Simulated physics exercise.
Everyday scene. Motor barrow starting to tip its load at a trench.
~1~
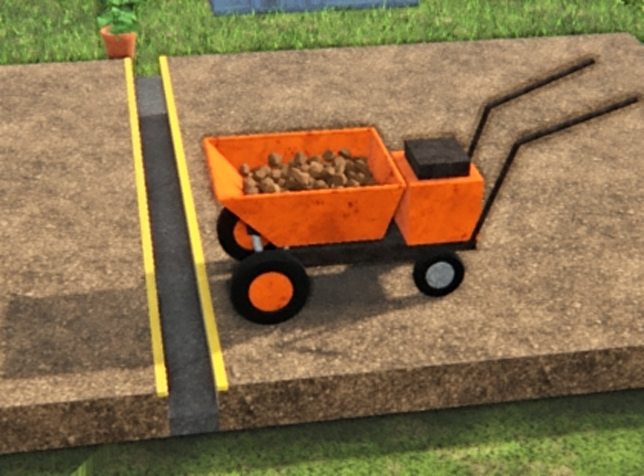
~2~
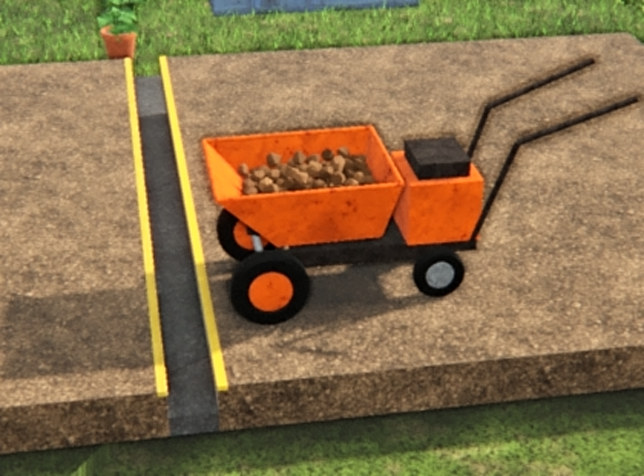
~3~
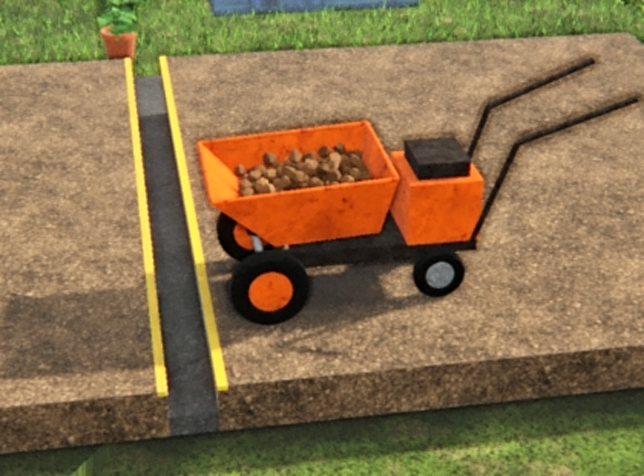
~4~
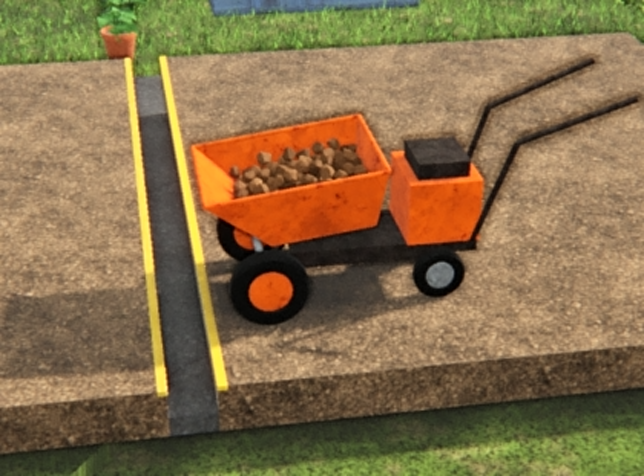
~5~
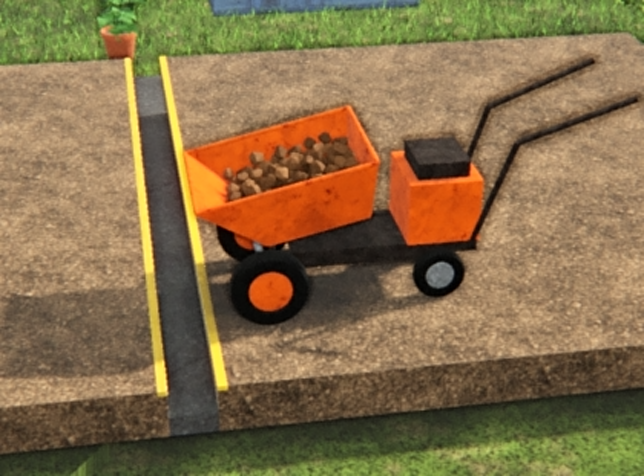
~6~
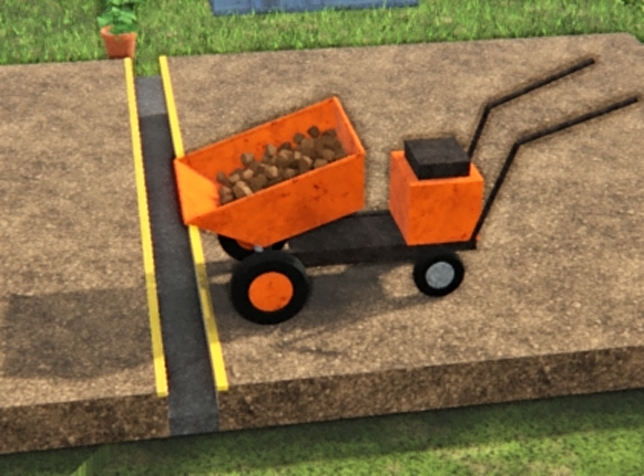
In the video, an orange motor barrow loaded with brown clods stands beside a narrow trench edged in yellow. Its skip begins level, then gradually tilts forward to the left, its rear rising while the wheels stay in place.
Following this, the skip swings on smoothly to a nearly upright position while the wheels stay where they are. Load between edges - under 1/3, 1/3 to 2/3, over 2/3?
The trench ends up with a part smaller than a third.
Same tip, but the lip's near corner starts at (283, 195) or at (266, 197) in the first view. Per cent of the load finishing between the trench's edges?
70 % then 60 %.
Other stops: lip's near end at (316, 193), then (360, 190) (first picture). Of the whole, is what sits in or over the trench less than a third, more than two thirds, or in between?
First: In the middle band; second: Less than a third.
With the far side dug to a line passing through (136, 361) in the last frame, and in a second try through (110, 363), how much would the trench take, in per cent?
Roughly 20 % and 70 %.
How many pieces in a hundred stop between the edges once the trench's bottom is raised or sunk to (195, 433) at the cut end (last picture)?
Close to 0 per cent, I reckon.
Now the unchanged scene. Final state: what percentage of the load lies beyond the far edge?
I'd put it at some 80 per cent of the load.
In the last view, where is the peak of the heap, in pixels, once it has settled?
I'd mark the summit at roughly pixel (119, 281).
Soon after the last picture, skip tipped steeply; all in the skip.
A little later, skip tipped right over; most in the skip; a small part beyond it; a stray few falling.
Later still, skip tipped right over; about a quarter in the skip; most beyond it.
At rest, skip tipped right over; about a quarter in the skip; a stray few in or heaped over the trench; most beyond it.
